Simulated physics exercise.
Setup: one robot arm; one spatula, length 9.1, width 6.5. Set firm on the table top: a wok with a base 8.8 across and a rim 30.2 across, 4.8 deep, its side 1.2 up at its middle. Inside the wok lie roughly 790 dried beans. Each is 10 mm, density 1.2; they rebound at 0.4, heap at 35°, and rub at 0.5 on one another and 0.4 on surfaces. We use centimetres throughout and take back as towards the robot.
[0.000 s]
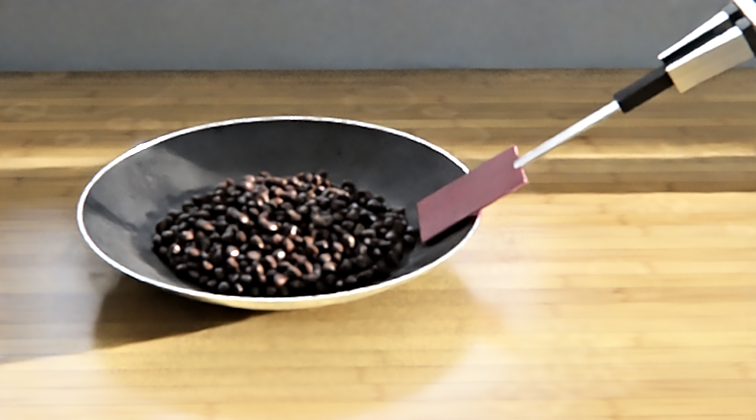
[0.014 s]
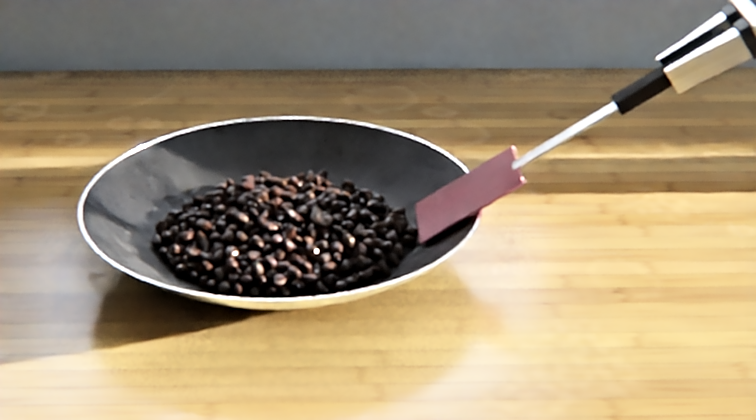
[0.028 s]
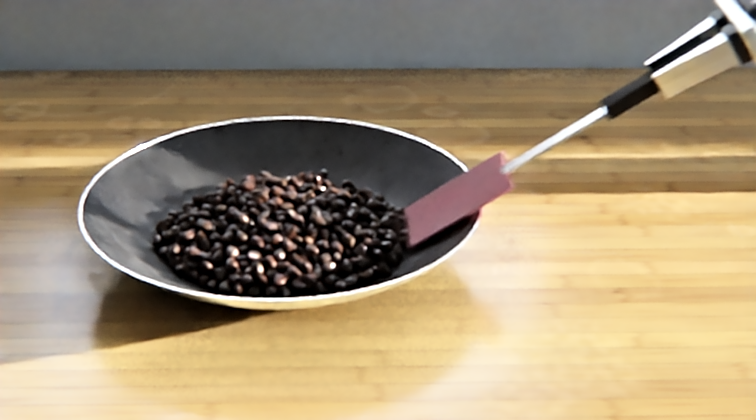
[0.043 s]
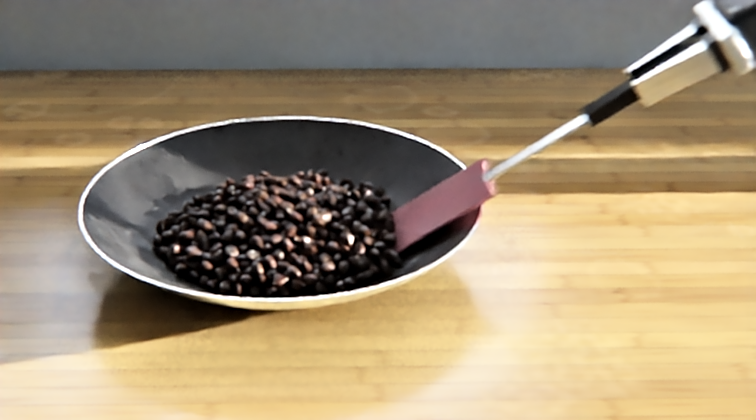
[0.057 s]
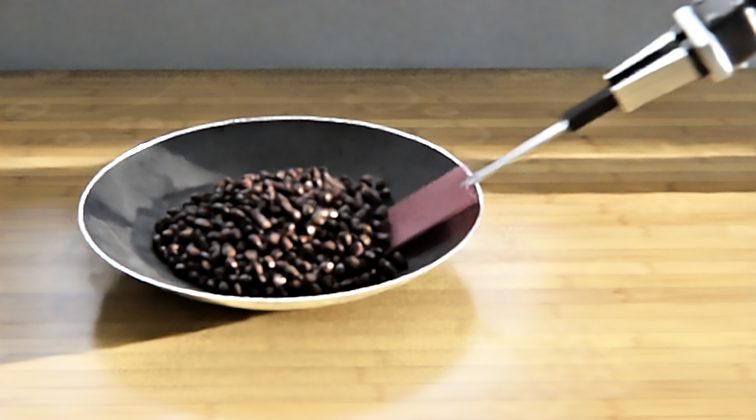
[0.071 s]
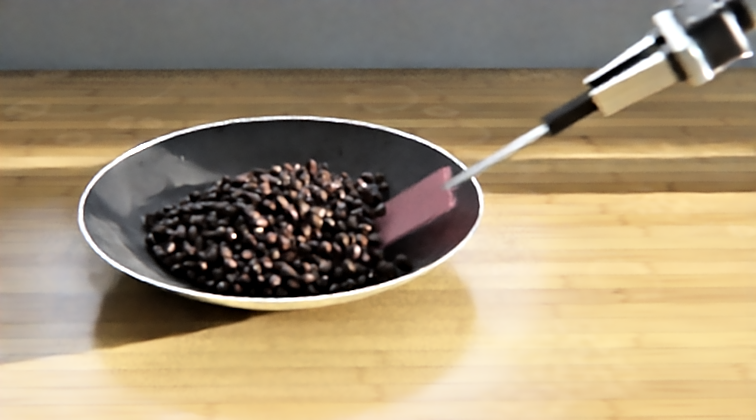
On a wooden table top, a robot arm slid a dark pink spatula down and left into a wok of dark beans, pushing the near edge of the pile slightly leftward and heaping it a little higher.
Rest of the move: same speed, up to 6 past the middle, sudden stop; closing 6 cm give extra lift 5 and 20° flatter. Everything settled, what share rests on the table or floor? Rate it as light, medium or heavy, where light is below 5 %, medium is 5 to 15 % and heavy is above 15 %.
Rating: Medium.
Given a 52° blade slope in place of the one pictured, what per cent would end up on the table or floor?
My guess is close to 10 per cent.
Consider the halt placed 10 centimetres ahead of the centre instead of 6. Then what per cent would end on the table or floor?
Result: Approx. 20 %.
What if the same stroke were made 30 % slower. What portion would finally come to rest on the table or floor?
The share on the table or floor would be about 0 percent.
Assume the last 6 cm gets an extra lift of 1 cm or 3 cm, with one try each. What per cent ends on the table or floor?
I'd say close to 0 percent for the first and close to 5 percent for the second.
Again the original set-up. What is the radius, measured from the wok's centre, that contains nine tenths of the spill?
About 45 cm from the centre.
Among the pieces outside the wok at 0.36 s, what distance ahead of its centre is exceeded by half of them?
I reckon roughly 22 centimetres.
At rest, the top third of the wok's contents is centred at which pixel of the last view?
Roughly at (174, 216).
After 0.11 s, sloping 34°, highest piece 7 above the table; 790 in the wok.
After 0.14 s, sloping 27°, highest piece 7 above the table; 790 in the wok.
After 0.36 s, sloping 14°, highest piece 7 above the table; 724 in the wok, 43 on the table or floor, 23 on the blade or in flight.
After 1.41 s, sloping 14°, highest piece 5 above the table; 723 in the wok, 67 on the table or floor.
At rest, 723 in the wok, 67 on the table or floor. That is 8 % on the table or floor.
